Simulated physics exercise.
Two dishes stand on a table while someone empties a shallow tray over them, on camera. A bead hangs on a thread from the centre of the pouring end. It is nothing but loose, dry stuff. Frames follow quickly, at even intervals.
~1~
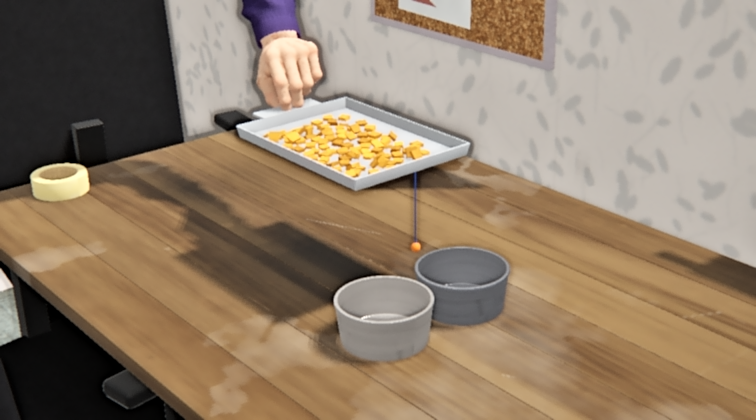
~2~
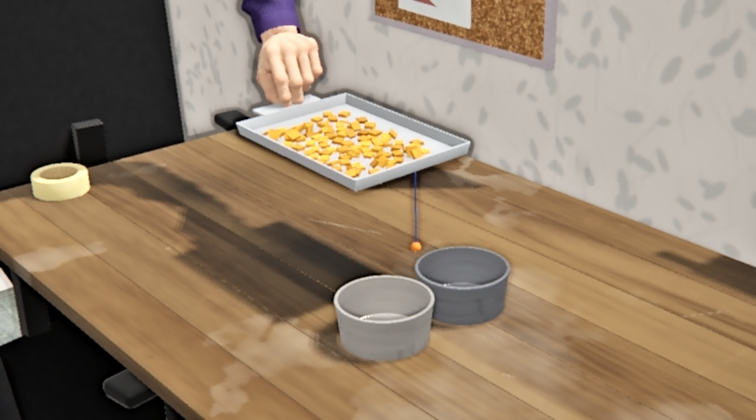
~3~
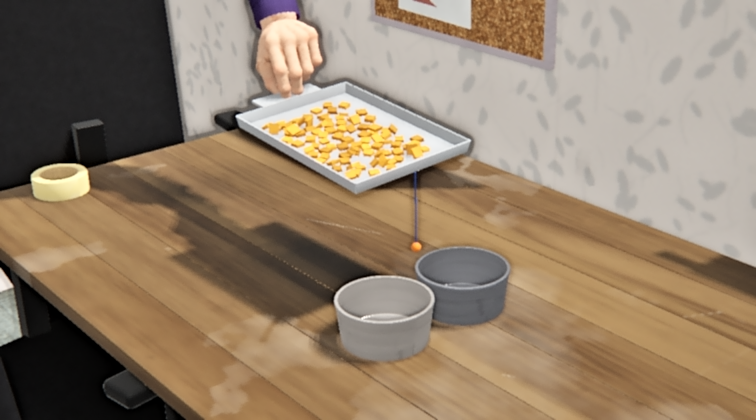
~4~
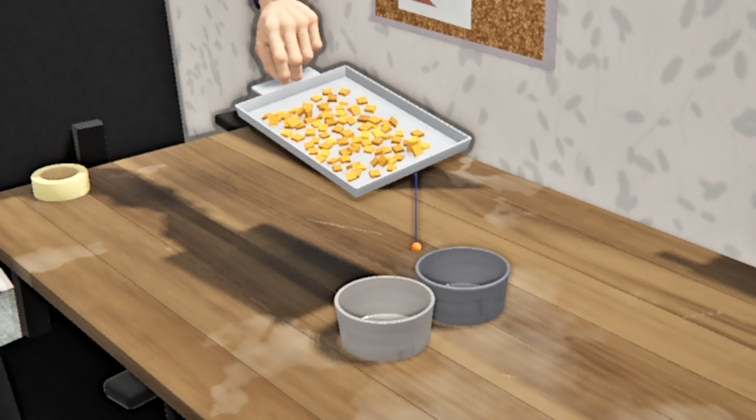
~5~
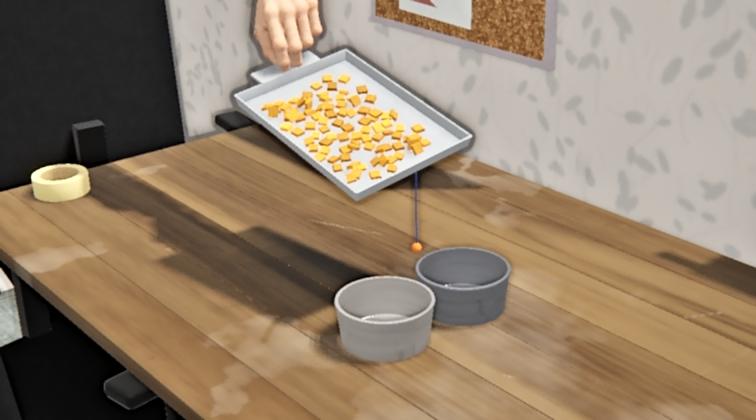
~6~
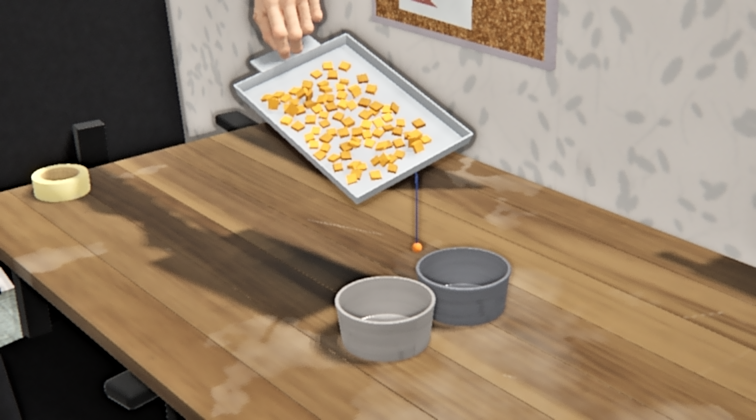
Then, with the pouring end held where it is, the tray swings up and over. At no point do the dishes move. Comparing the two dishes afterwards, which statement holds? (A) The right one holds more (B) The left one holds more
B, the left one holds more.
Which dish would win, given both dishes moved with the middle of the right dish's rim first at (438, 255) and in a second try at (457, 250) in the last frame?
Try 1 - the dish at left, try 2 - the dish at left.
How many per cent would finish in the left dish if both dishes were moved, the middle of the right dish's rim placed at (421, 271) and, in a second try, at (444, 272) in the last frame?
Roughly 40% first, roughly 40% second.
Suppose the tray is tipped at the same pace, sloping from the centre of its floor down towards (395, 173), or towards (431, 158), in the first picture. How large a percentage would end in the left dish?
Case one near 50 %; case two near 0 %.
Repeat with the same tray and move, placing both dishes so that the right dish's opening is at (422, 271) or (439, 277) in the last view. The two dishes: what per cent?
60 % for the first, 30 % for the second.
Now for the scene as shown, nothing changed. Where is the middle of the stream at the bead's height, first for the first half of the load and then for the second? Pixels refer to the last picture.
(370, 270) for the early half, (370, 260) for the late half.
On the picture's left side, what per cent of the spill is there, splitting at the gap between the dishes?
About 100 percent of the spill.
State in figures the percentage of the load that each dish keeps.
Split in per cent - left dish 60, right dish 0.
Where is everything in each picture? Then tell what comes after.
In the first picture, corners of the pouring end (356, 178) and (466, 143), level; middle of the load (347, 146), small crackers; left dish (415, 333); right dish (494, 299); bead on its thread (416, 247).
In the second picture, corners of the pouring end (356, 179) and (466, 142), level; middle of the load (347, 144).
In the third picture, corners of the pouring end (356, 182) and (467, 140), tipped barely, lowest at the left corner; middle of the load (347, 140).
In the fourth picture, corners of the pouring end (357, 186) and (467, 138), tipped a little, lowest at the left corner; middle of the load (347, 134).
In the fifth picture, corners of the pouring end (357, 190) and (468, 136), tipped clearly, lowest at the left corner; middle of the load (347, 128).
In the sixth picture, corners of the pouring end (357, 194) and (469, 133), tipped clearly, lowest at the left corner; middle of the load (348, 123); left dish (417, 333); right dish (495, 299).
Just after the last frame, tray tipped steeply; almost all on the tray; about a tenth in the air.
A moment on, tray tipped past a quarter turn; roughly two thirds in the left dish; roughly a third outside both; about a tenth in the air.
Further on, tray tipped past a quarter turn; roughly two thirds in the left dish; roughly a third outside both.
When it is over, tray tipped past a quarter turn; roughly two thirds in the left dish; not one in the right dish; roughly a third outside both.
